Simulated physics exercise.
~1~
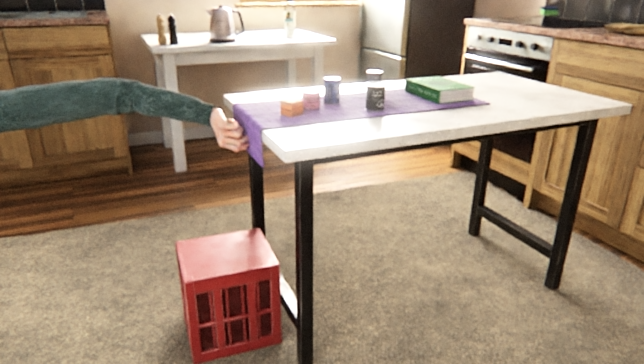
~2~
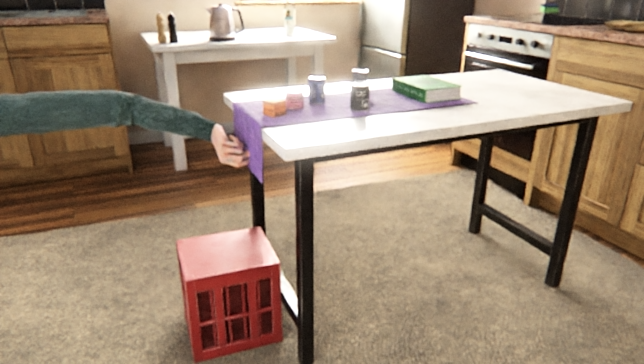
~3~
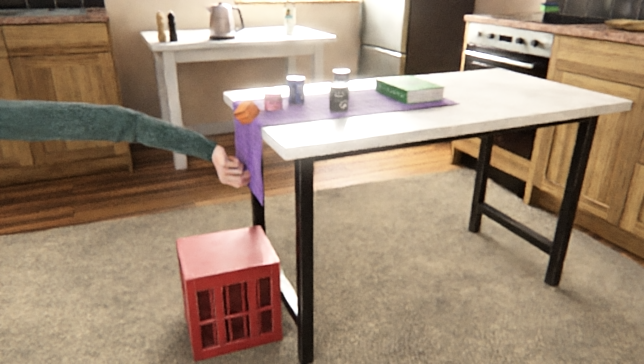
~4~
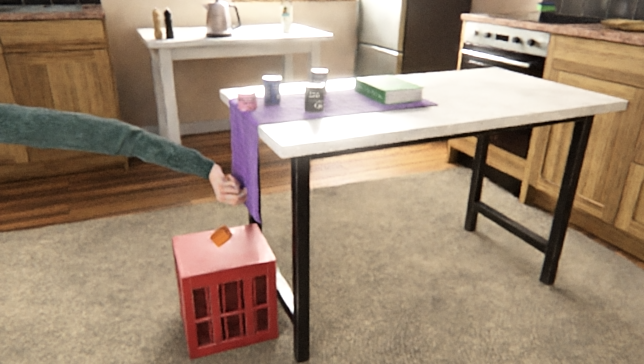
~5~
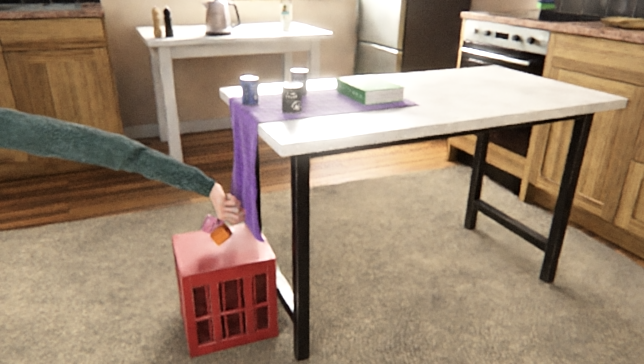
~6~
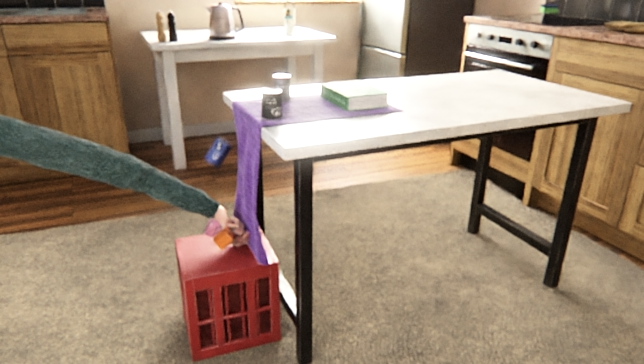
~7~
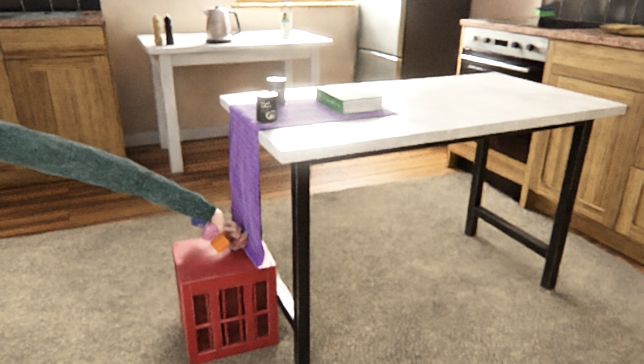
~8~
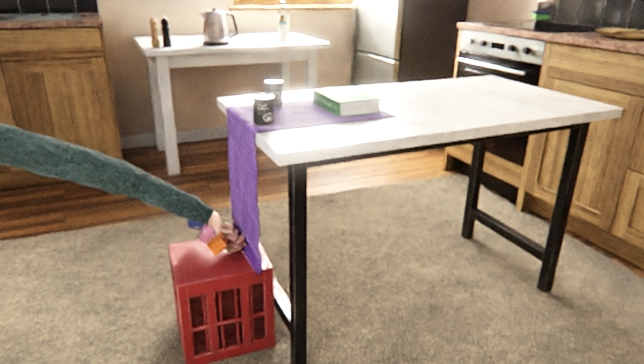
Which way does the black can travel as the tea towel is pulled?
The black can moves to the left, riding upright on the tea towel toward the table's left end.
